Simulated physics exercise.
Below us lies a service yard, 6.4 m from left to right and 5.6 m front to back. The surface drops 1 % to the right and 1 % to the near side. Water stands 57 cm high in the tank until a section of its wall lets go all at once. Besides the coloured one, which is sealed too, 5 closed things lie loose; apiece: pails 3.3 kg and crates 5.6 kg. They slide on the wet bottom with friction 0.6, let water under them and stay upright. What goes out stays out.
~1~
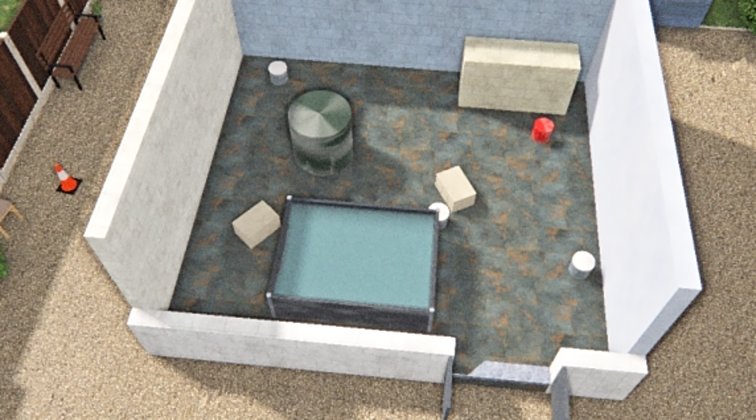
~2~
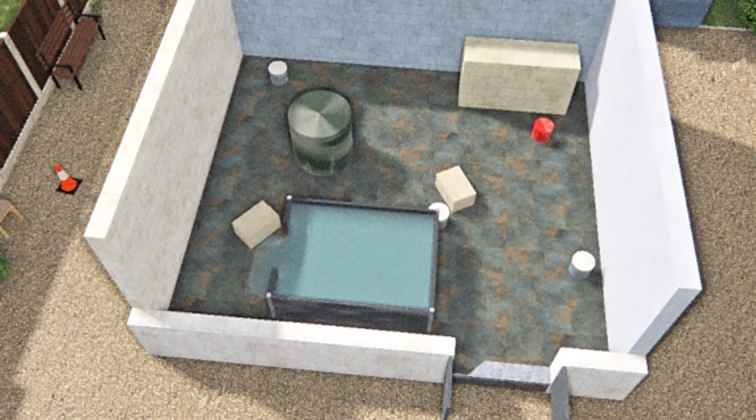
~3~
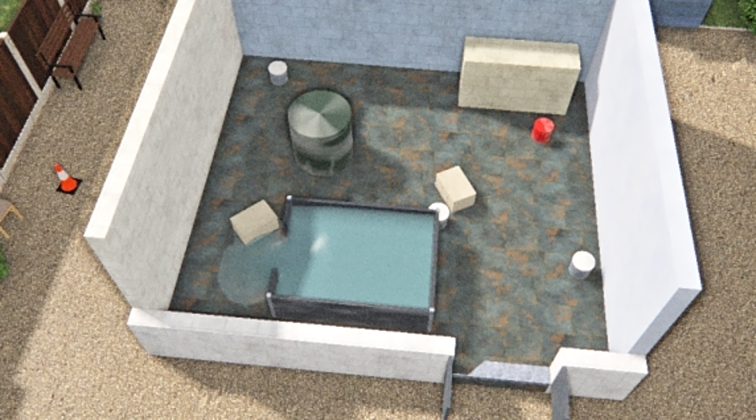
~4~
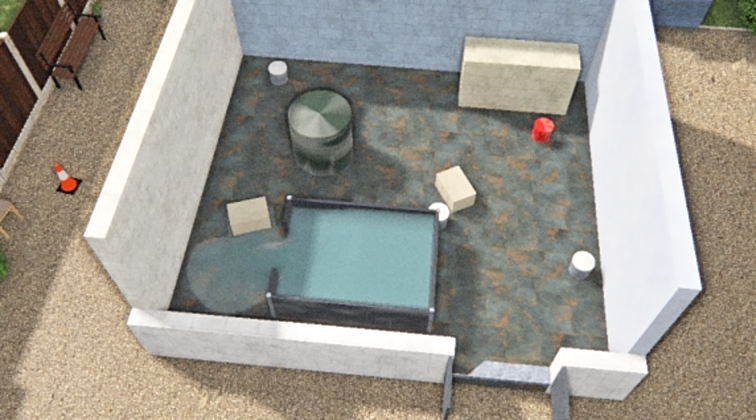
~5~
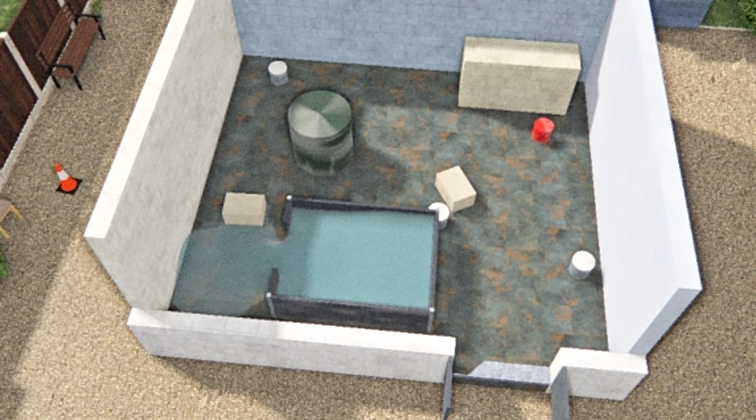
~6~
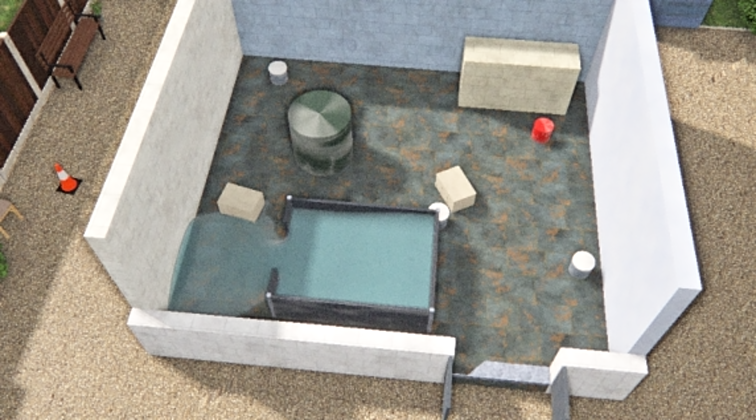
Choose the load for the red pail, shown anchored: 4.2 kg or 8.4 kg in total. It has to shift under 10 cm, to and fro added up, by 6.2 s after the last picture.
I expect that the smaller load will do.
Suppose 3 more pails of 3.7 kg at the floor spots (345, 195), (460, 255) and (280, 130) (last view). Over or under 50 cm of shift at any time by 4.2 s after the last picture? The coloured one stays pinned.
In turn: Short of it, short of it, past it.
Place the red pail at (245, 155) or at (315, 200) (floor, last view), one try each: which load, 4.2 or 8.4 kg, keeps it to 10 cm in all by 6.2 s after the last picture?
In turn: Neither is enough; either load holds.
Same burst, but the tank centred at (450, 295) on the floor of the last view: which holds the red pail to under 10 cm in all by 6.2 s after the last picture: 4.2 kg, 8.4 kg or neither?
In that case the lower weight is enough.
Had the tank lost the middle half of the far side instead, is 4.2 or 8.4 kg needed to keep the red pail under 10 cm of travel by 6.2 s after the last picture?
In that case neither load is enough.
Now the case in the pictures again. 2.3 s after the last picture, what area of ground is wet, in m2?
Roughly 14 m2.
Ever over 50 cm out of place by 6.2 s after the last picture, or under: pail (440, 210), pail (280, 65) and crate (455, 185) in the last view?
In turn: Less, past it, under.
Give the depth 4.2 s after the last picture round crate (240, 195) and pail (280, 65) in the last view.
Roughly 8 and 6 cm.
Then, 0.6 s after the last picture the red pail would be 0 cm from its start with 4.2 kg and 0 cm from its start with 8.4 kg; 0 cm of water round it then.
Then, 2.3 s after the last picture the red pail would be 0 cm from its start with 4.2 kg and 0 cm from its start with 8.4 kg; 0 cm of water round it then.
Then, 4.2 s after the last picture the red pail would be 0 cm from its start with 4.2 kg and 0 cm from its start with 8.4 kg; 0 cm of water round it then.
Then, 6.2 s after the last picture the red pail would be 0 cm from its start with 4.2 kg and 0 cm from its start with 8.4 kg; 1 cm of water round it then.
